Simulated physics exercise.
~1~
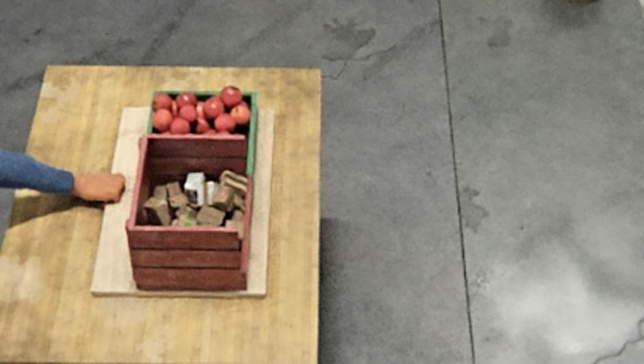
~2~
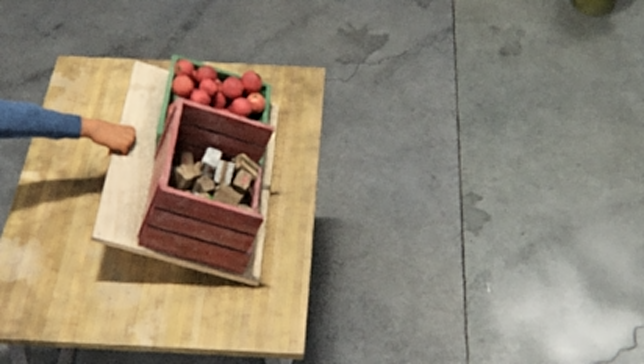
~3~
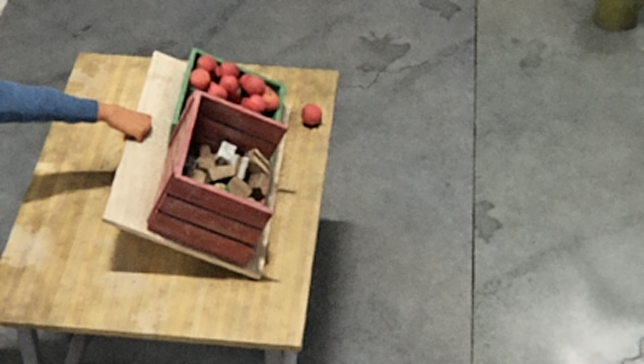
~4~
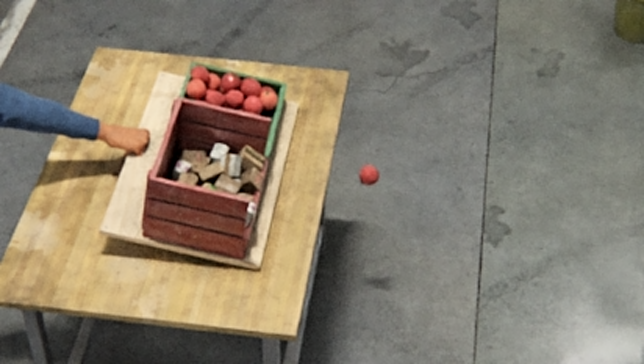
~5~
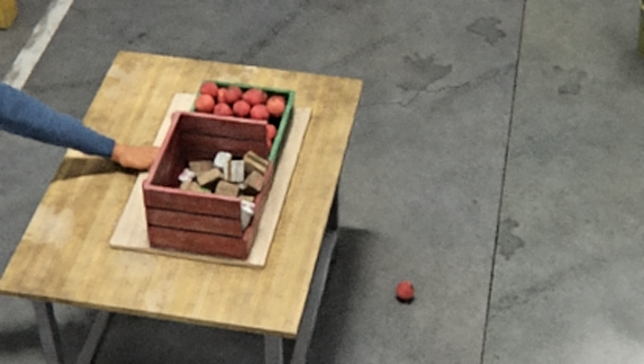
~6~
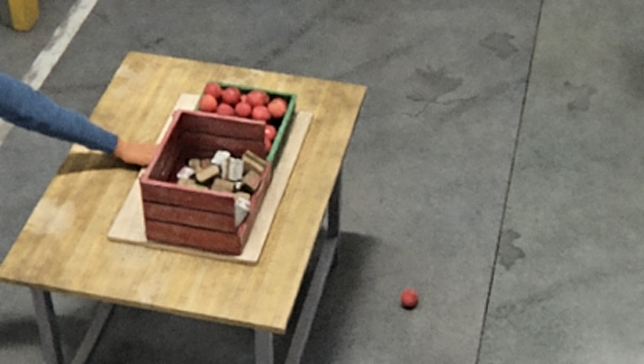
Red ball rolling off a table onto concrete as a hand tilts a board carrying two crates, then lowers it flat.
